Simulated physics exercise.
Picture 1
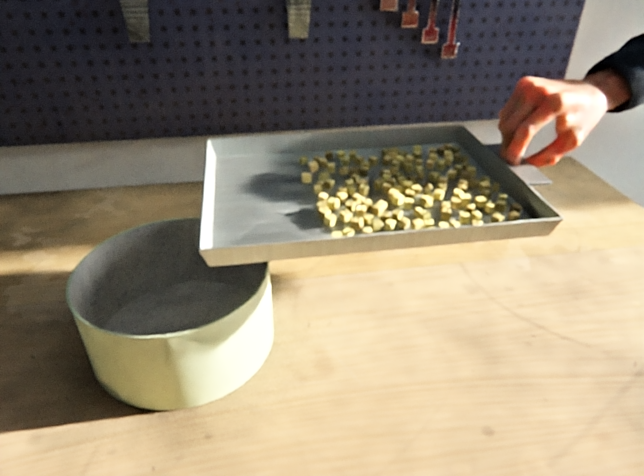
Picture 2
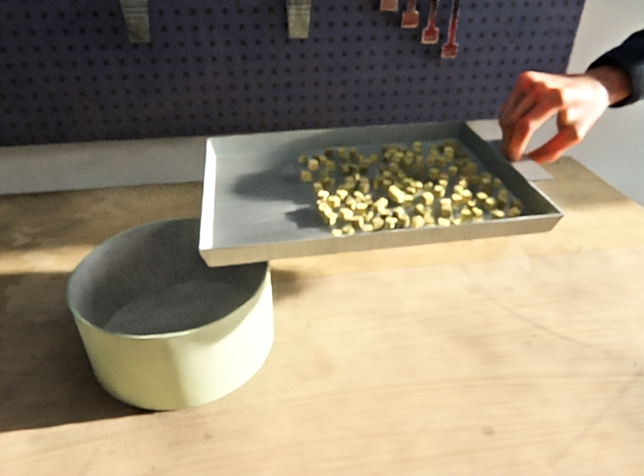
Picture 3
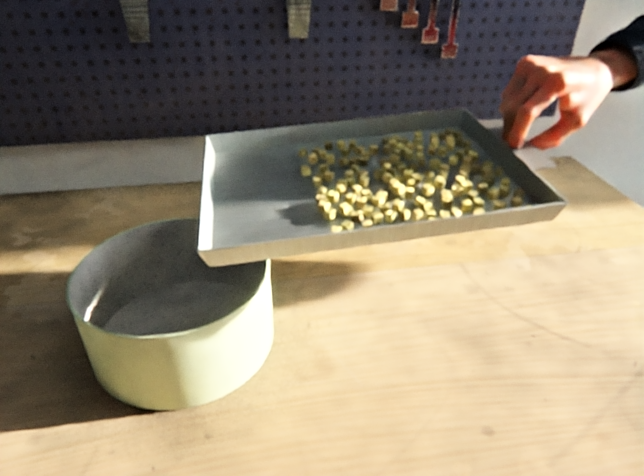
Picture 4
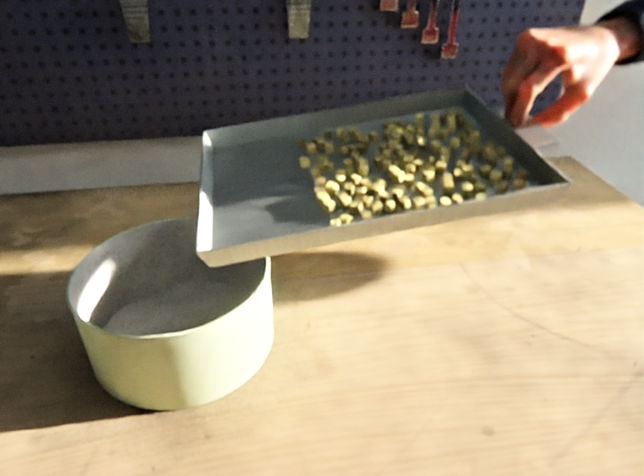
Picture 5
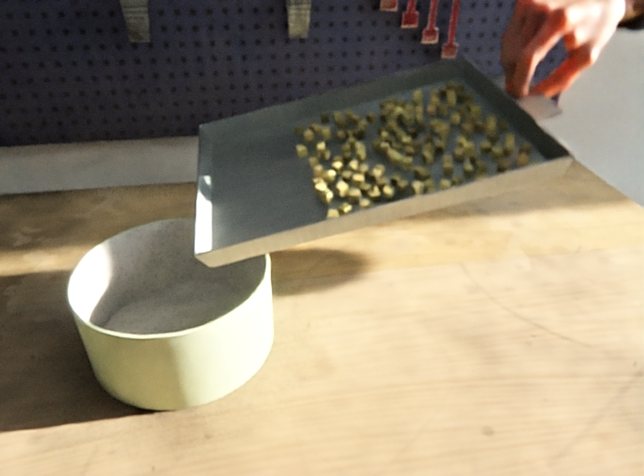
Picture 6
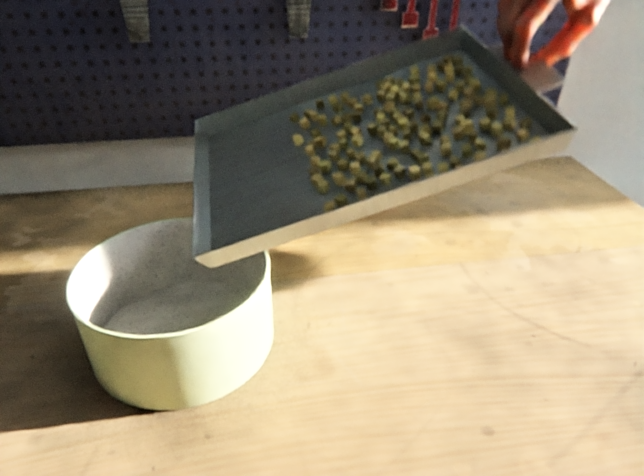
Hand raising the right end of a grey metal tray of small yellowish cubes, steadily tilting it beside a round pot.
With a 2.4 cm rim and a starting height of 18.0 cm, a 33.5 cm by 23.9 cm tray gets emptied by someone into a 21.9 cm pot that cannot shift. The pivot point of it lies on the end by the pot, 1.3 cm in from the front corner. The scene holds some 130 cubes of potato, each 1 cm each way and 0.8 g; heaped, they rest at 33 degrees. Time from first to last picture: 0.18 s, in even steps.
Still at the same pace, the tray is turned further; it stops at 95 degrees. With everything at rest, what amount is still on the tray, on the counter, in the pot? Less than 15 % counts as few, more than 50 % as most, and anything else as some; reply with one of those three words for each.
Here it is: Tray: Few, counter: Most, pot: Some.
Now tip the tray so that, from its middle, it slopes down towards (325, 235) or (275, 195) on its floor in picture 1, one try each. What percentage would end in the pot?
About 0 per cent on the first try and 85 per cent on the second.
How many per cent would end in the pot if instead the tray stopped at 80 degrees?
I'd put it at close to 25 per cent.
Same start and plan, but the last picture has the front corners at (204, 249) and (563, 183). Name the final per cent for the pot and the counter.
That works out as pot 0 and counter 100.
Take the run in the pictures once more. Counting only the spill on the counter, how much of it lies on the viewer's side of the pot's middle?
Share: Some 100 %.
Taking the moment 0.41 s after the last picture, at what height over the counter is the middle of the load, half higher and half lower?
Around 28 cm up.
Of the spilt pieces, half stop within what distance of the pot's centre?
Some 24 centimetres.
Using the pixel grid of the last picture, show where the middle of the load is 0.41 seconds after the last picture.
Look near (184, 162) in the last picture.
Then, 0.25 s after the last picture, tilt 58 degrees; the tray holds 100 %, the pot 0 %.
Then, 0.41 s after the last picture, tilt 82 degrees; the tray holds 100 %, the pot 0 %.
Then, 0.70 s after the last picture, tilt 95 degrees; the tray holds 0 %, the pot 20 %.
In the end, tray 0 %, counter 80 %, pot 20 %.
